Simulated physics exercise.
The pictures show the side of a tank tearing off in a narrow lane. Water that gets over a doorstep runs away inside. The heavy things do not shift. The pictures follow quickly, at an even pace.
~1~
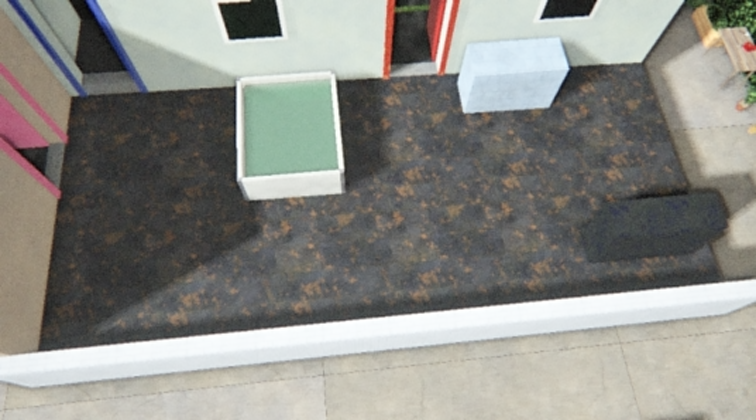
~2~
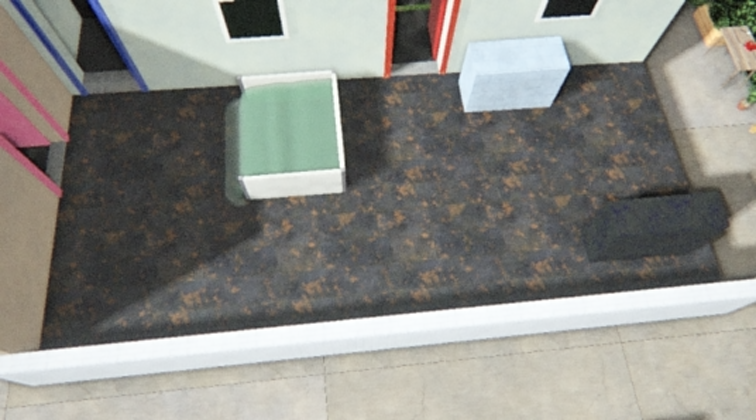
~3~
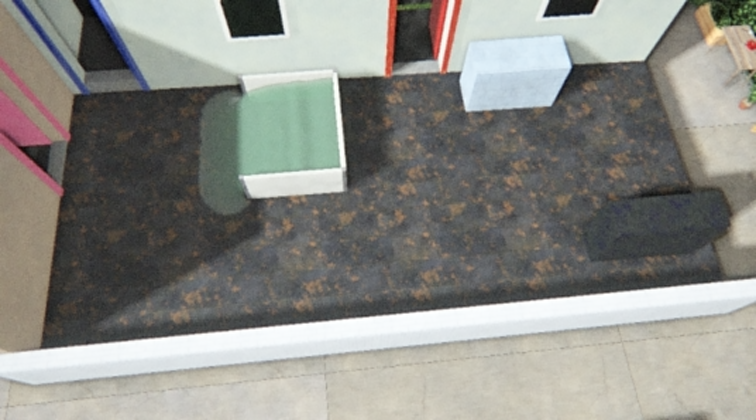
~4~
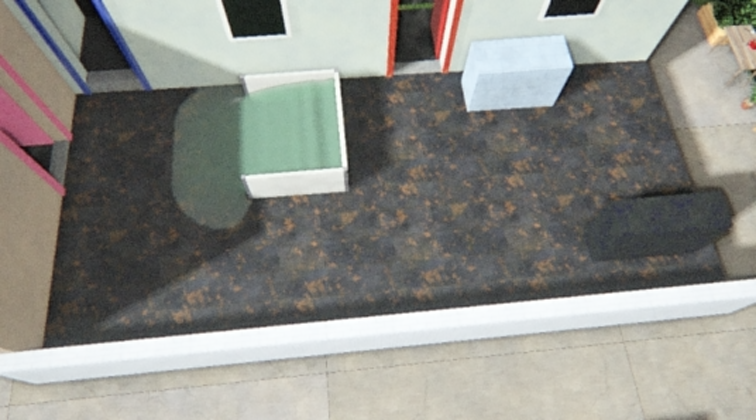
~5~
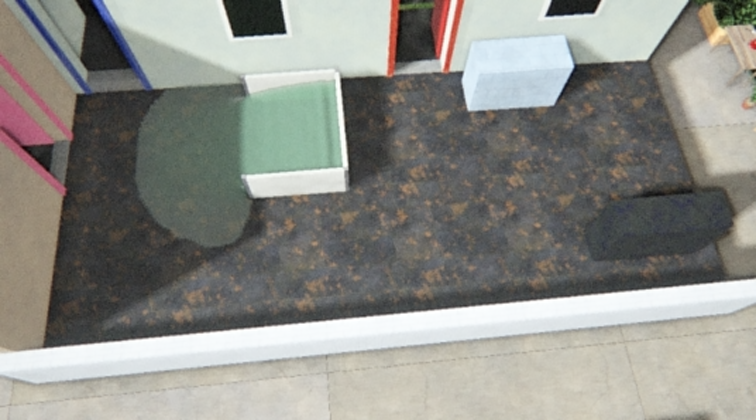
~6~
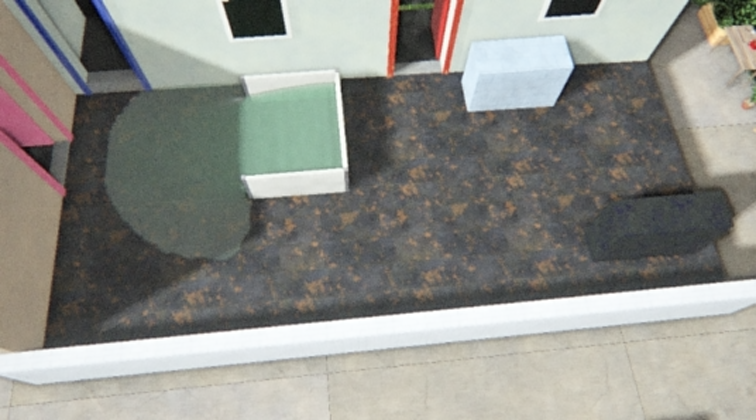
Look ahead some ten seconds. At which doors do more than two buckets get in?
One by one: The red door stays under that; the pink door takes more than that; the blue door stays under that.
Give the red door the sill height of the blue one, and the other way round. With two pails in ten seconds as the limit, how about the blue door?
Then: The blue one is over.
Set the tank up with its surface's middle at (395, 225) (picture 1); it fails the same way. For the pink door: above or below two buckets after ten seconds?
In short: The pink one goes over.
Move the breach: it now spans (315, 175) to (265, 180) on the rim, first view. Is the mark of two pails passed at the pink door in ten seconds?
My reading: Pink is under.
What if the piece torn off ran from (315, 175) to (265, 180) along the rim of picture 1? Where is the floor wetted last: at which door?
The red door.
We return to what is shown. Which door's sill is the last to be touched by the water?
I say the red-painted one.
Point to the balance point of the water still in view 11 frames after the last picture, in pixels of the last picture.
Around (179, 162).
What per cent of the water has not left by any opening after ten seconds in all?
Roughly 80 per cent.
A moment on, water covers 25 % of the floor; the red door not reached, the pink door over two buckets in, the blue door wet at the sill, nothing in.
Next, water covers 25 % of the floor; the red door not reached, the pink door far over two buckets in, the blue door wet at the sill, nothing in.
Then, water covers 30 % of the floor; the red door not reached, the pink door far over two buckets in, the blue door under two buckets in.
Later, water covers 50 % of the floor; the red door not reached, the pink door far over two buckets in, the blue door under two buckets in.
In the end, water covers 75 % of the floor; the red door wet at the sill, nothing in, the pink door far over two buckets in, the blue door under two buckets in.
